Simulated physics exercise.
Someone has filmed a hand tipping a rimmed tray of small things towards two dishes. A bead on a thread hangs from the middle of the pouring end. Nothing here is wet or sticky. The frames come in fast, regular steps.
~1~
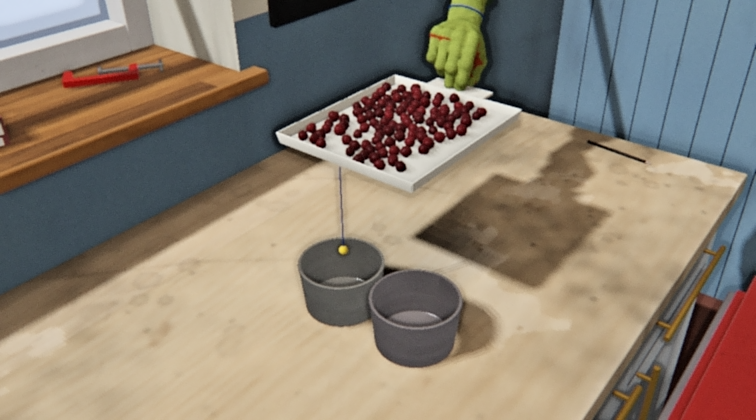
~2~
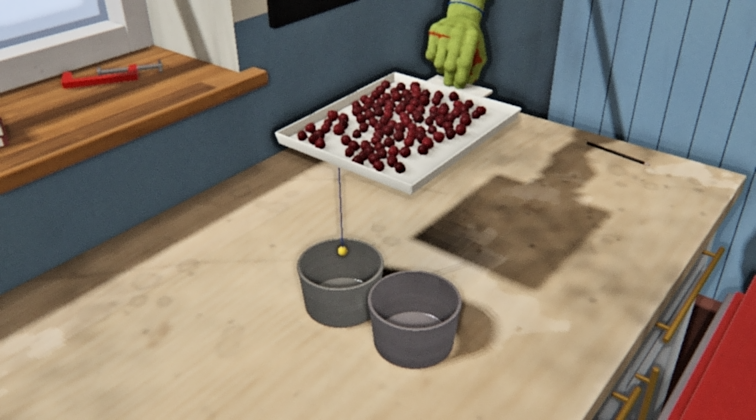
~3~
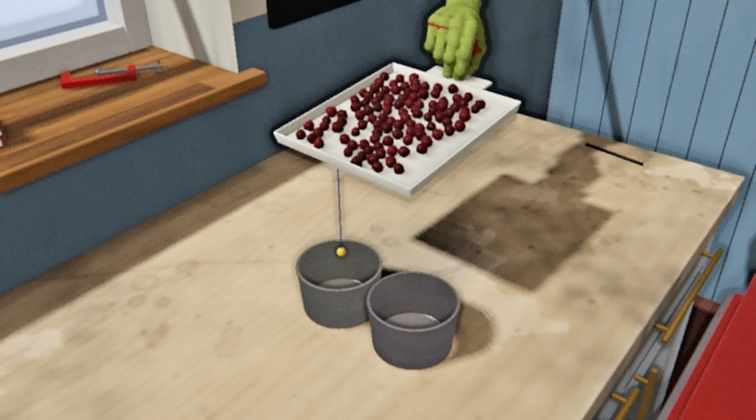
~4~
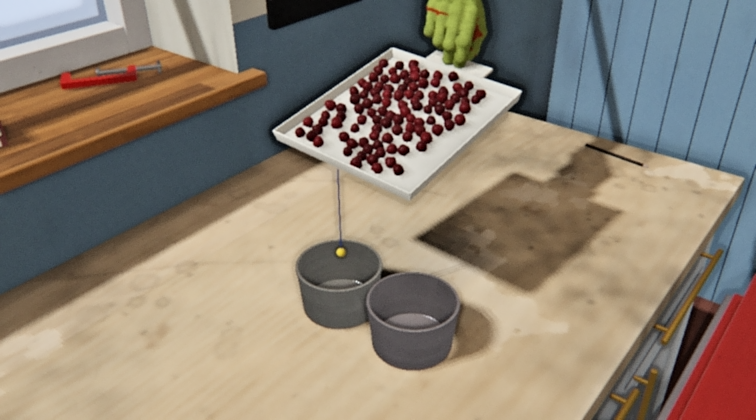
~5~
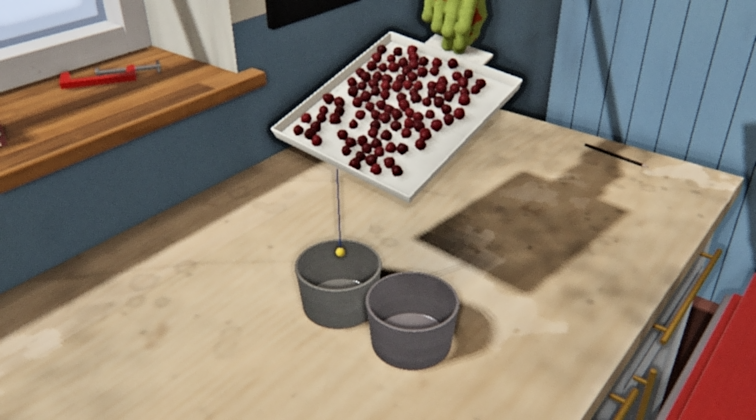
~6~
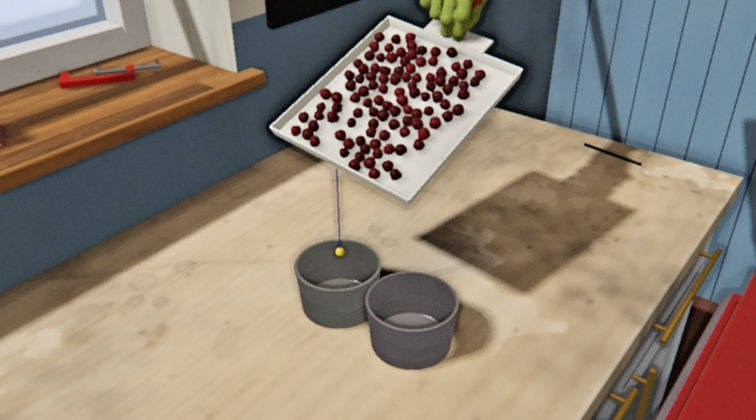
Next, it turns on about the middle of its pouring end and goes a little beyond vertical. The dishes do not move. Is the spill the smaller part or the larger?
They take over half between them.
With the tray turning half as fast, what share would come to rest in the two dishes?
It comes to 50 per cent or so.
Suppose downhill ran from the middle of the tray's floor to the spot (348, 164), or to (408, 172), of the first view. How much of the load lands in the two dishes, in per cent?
First some 20, then 60 per cent.
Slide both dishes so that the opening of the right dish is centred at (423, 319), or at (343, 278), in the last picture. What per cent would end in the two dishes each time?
In turn 80 and 30 in a hundred.
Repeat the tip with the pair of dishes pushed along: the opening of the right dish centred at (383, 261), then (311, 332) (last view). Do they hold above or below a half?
In turn: Below a half; not half.
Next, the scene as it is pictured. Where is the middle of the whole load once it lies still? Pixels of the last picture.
Around (396, 335).
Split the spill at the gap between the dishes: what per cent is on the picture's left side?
Near 100 %.
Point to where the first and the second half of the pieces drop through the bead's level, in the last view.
The first part at (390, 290); the rest at (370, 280).
Just after the last frame, tray tipped steeply; every one on the tray.
A moment on, tray tipped past a quarter turn; about a tenth on the tray; roughly a third in the right dish; about a tenth in the left dish; just a few outside both; roughly half in the air.
Further on, tray tipped past a quarter turn; roughly two thirds in the right dish; about a tenth in the left dish; roughly a quarter outside both; just a few in the air.
When it is over, tray tipped past a quarter turn; roughly two thirds in the right dish; about a tenth in the left dish; roughly a quarter outside both; just a few in the air.
